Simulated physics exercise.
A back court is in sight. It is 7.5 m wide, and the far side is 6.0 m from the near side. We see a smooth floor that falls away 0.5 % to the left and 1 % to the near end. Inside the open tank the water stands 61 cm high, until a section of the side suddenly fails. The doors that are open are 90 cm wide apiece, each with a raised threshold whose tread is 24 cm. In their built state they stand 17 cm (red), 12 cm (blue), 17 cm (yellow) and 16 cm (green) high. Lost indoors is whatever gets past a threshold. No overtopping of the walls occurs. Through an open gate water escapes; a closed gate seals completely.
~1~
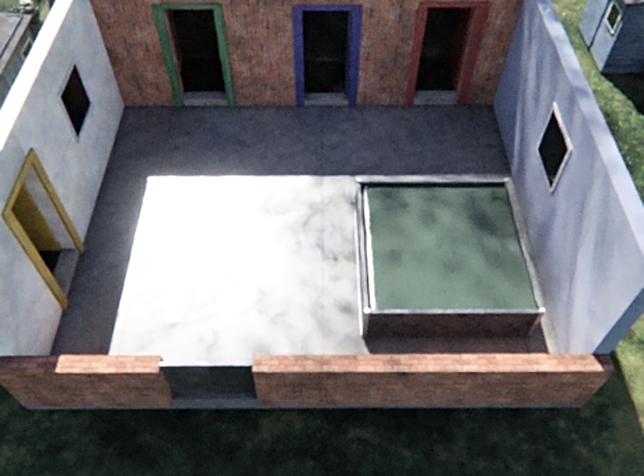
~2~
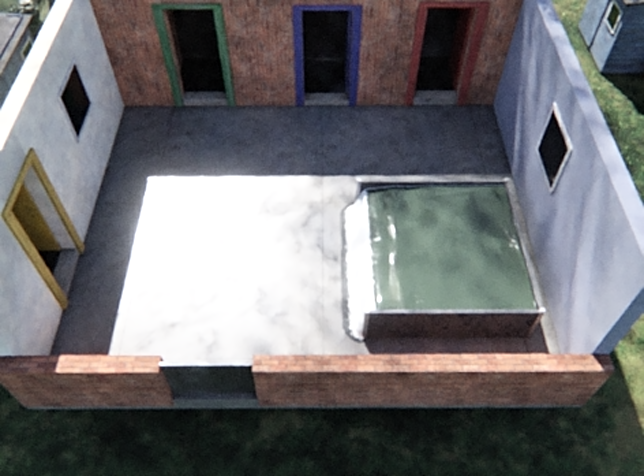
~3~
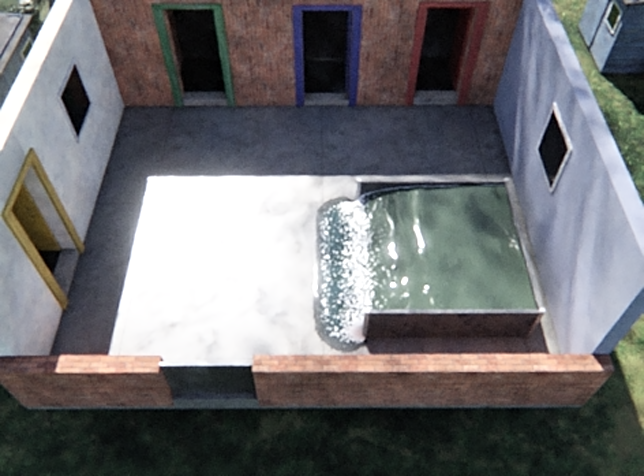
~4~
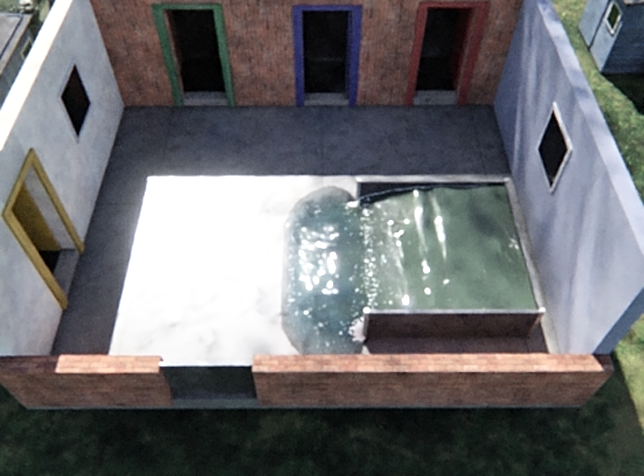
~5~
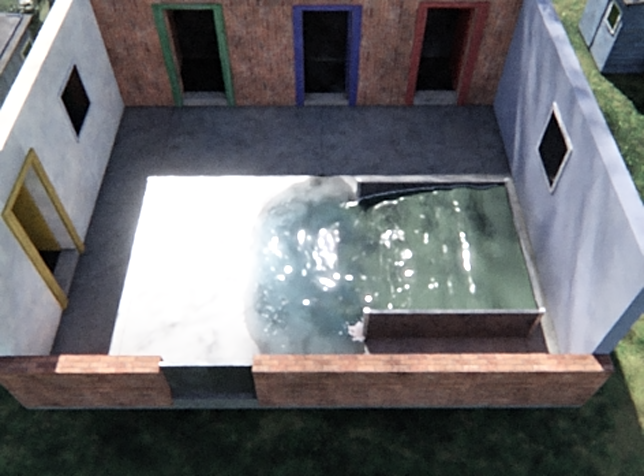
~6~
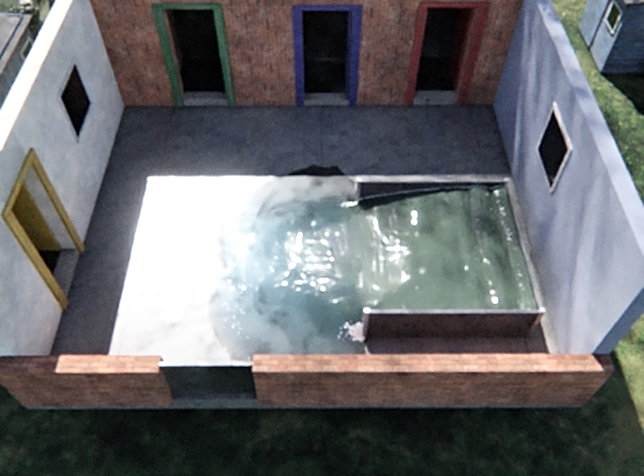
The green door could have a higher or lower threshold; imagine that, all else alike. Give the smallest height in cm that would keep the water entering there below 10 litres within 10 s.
Roughly 14 cm.
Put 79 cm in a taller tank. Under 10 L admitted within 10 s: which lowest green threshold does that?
Something near 20 cm should do.
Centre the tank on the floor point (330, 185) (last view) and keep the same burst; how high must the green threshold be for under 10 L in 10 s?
About 18 centimetres.
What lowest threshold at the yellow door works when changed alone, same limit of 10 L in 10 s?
For yellow, a step near 29 cm.
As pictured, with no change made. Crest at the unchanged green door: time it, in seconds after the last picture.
At about 5.0 s.
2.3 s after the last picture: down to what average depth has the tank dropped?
Around 16 cm deep on average.
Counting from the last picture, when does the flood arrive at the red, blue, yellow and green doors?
Door red: 6.0 seconds; door blue: 4.5 seconds; door yellow: 0.6 seconds; door green: 2.0 seconds.
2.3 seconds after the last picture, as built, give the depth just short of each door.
Lab note, cm: Red 0; blue 0; yellow 33; green 5.
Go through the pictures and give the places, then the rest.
The open tank at (442, 244) is whole and still, 61 cm deep; the green door at (198, 64) is dry, in the first frame.
Water pours out at (363, 260) and has run 0.3 m, to (347, 283); about 5 cm deep outside, 61 cm at the back, in the second frame.
The front is at (321, 323), 0.7 m from the gap at (362, 261); 1.6 m2 of floor is wet, 61 cm left at the back, in the third frame.
The gap is at (362, 261), the front 1.2 m out at (286, 302); the back of the open tank holds 61 cm, in the fourth frame.
The gap is at (362, 261), the front 1.8 m out at (250, 316); the back of the open tank holds 61 cm, in the fifth frame.
The front is at (215, 316), 2.3 m from the gap at (362, 262); 7.6 m2 of floor is wet, 57 cm left at the back; 2.6 m in a straight line remain to the green door at (198, 64), in the sixth frame.
Then, 0.7 s after the last picture water covers 45 % of the floor, deepest (28 cm) near (355, 305); it has not reached the green door.
Then, 2.3 s after the last picture water covers 65 % of the floor, deepest (43 cm) near (42, 384); 5 cm at the green door, 0 litres in over its 16 cm threshold.
Then, 9.3 s after the last picture water covers 100 % of the floor, deepest (18 cm) near (544, 314); 7 cm at the green door, 3 litres in over its 16 cm threshold.
At the green door as built, the water peaked near 19 cm, 5.1 s after the last picture.
With a threshold of 12.5 cm, 20 litres would have come in within the 10 s; with 17 cm, 1 litre. So under 10 litres takes about 14 cm.
